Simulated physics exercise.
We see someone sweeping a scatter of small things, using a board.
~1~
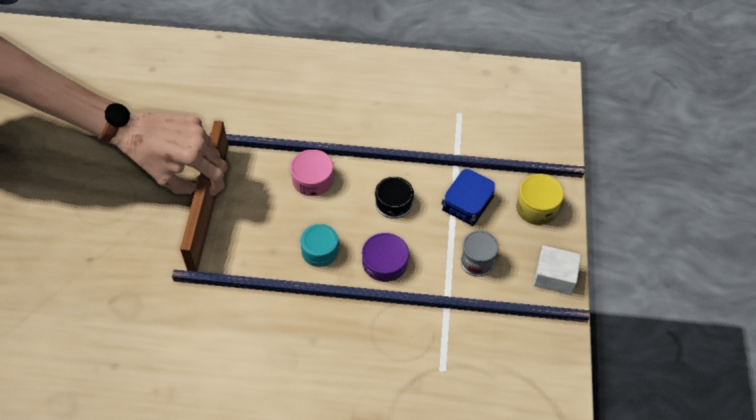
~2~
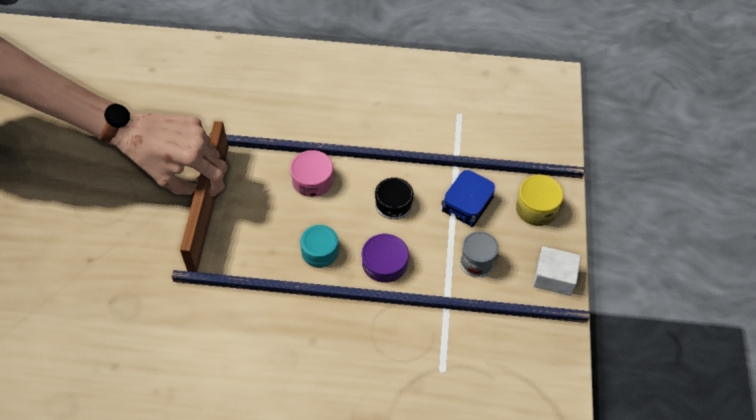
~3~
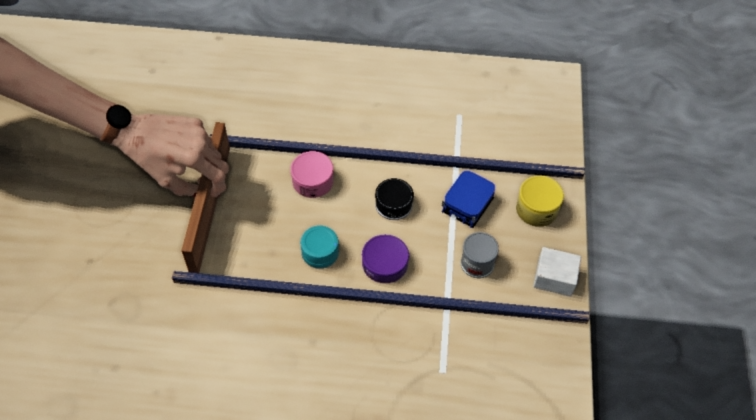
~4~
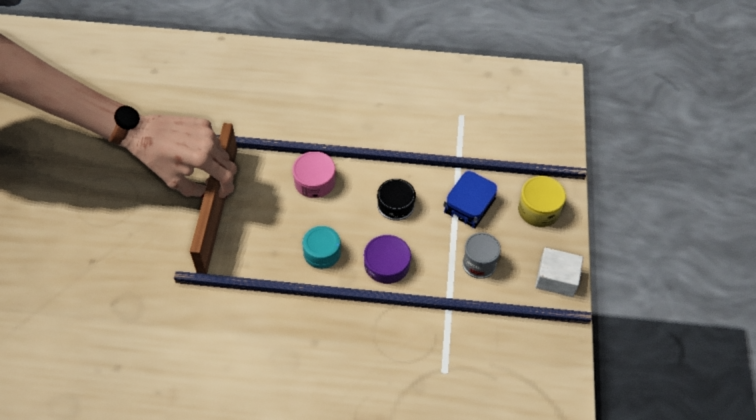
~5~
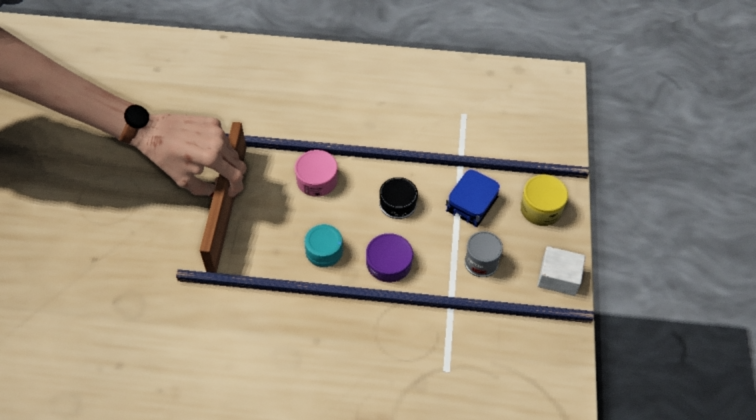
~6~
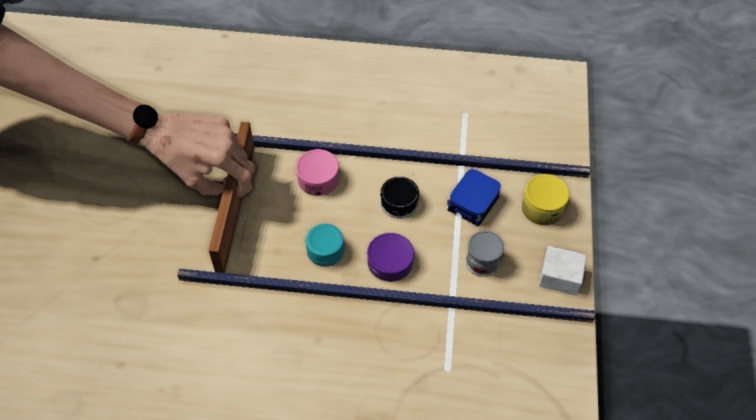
At the start, a hand holds a wooden board upright at the left end of two dark rails, with eight small coloured objects scattered to its right. The hand then slides the board a short way right, toward the pink and turquoise pieces, while the objects stay in place.
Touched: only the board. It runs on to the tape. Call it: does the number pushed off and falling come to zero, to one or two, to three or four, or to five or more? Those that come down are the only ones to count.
It comes to zero.
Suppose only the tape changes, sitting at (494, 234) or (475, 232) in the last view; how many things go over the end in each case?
It would be 1 and 0.
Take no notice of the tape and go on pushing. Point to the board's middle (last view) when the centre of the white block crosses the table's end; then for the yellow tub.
Roughly at (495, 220) and roughly at (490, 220).
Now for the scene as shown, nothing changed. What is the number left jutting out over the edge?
The number would be 0.
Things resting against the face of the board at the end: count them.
Counting them up gives 3.
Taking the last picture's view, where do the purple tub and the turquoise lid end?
Result: One about (516, 282), other about (473, 272).
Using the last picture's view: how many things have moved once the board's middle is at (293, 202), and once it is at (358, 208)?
Respectively 1 and 4.
A little later, none off yet; white block at rest near (562, 271); yellow tub at rest near (545, 200); grey tin at rest near (484, 254).
When it is over, the number that fall off is zero.
